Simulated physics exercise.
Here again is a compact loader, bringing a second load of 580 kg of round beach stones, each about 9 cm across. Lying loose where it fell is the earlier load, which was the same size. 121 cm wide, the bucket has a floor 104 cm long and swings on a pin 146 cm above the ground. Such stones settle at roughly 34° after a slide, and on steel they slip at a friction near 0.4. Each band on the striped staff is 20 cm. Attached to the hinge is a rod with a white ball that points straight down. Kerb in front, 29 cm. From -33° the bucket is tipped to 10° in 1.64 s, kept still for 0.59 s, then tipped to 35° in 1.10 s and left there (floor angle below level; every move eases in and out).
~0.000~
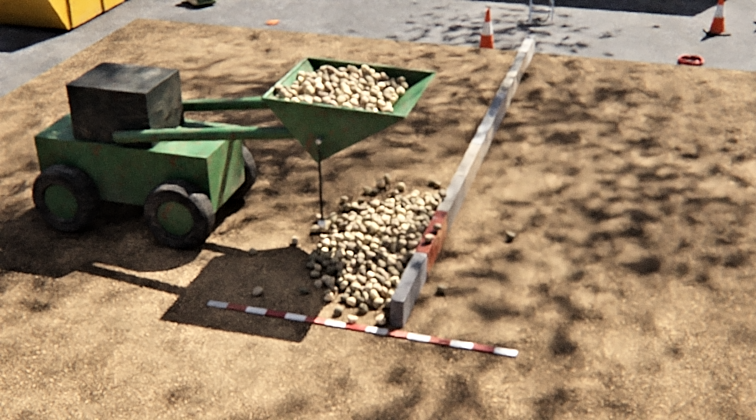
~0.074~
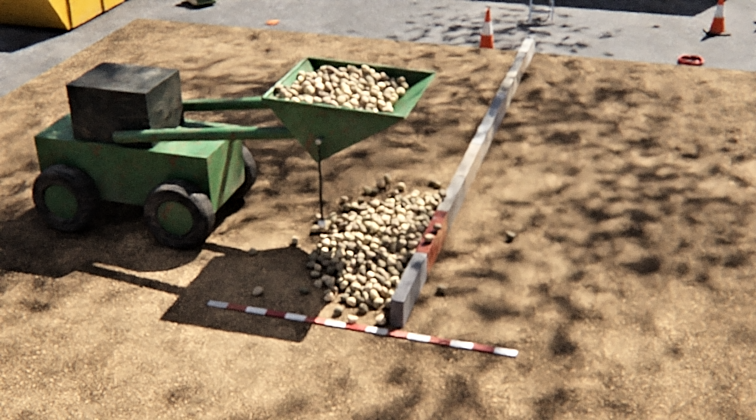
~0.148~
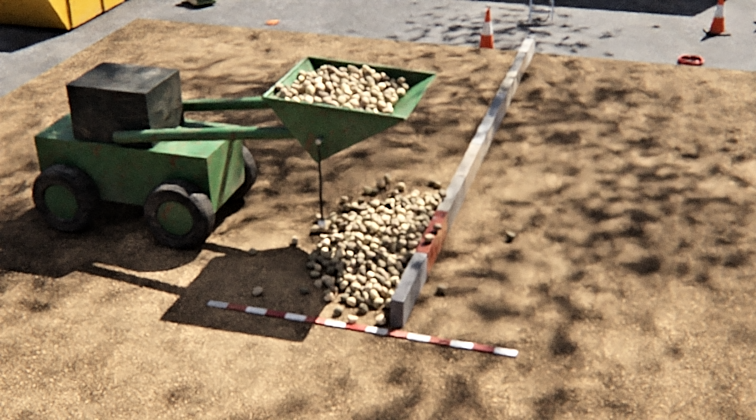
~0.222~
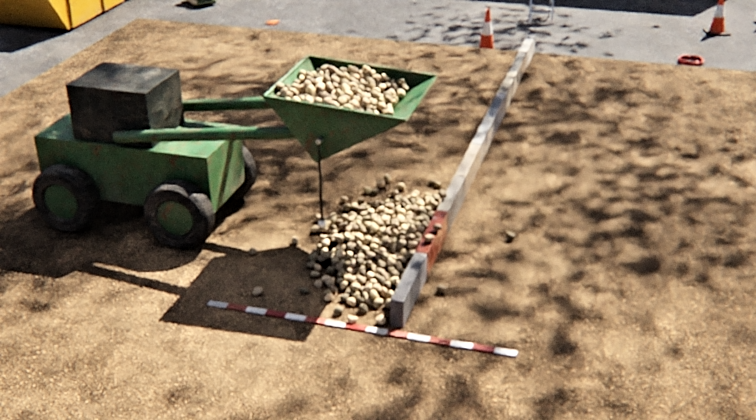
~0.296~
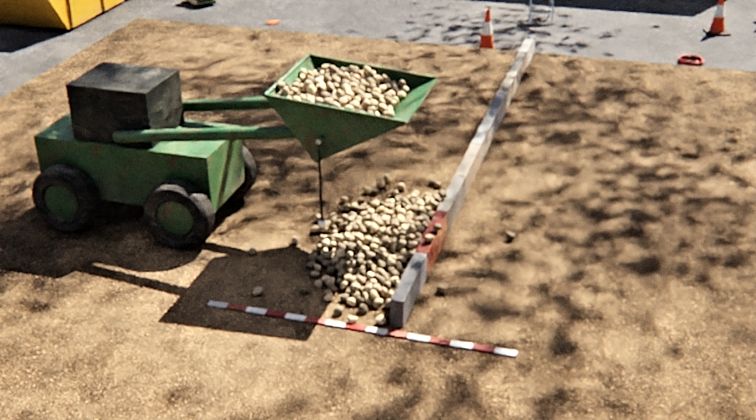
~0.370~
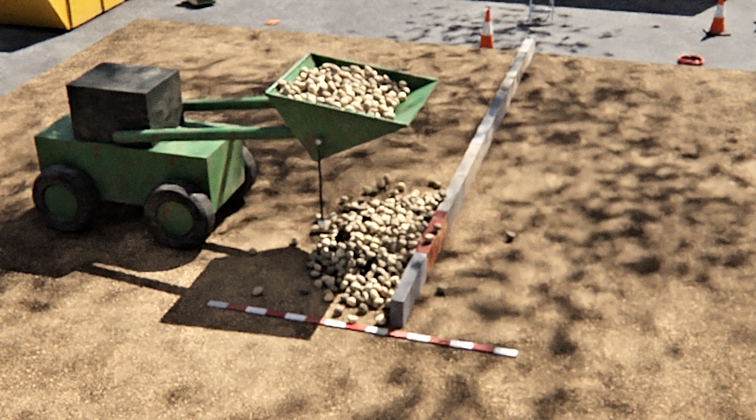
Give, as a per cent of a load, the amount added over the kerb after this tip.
Close to 79 parts in a hundred.
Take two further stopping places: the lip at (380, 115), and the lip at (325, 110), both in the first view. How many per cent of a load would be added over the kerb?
Close to 40 per cent, followed by close to 0 per cent.
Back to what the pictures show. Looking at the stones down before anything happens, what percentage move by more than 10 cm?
Around 0 in a hundred.
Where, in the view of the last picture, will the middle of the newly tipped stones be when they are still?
Near (468, 249).
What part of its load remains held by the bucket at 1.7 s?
Still inside: Some 95 %.
After 1.2 s the floor is at 3°; in per cent of one load, 100 in the bucket, 100 on this side of the kerb; the foremost stones are at (445, 231).
After 1.7 s the floor is at 10°; in per cent of one load, 96 in the bucket, 103 on this side of the kerb, 1 over the kerb; the foremost stones are at (444, 216).
After 3.8 s the floor is at 35°; in per cent of one load, 1 in the bucket, 131 on this side of the kerb, 68 over the kerb; the foremost stones are at (568, 283).
After 6.6 s the floor is at 35°; in per cent of one load, 0 in the bucket, 121 on this side of the kerb, 79 over the kerb; the foremost stones are at (581, 281). Net gain over the kerb, 79.
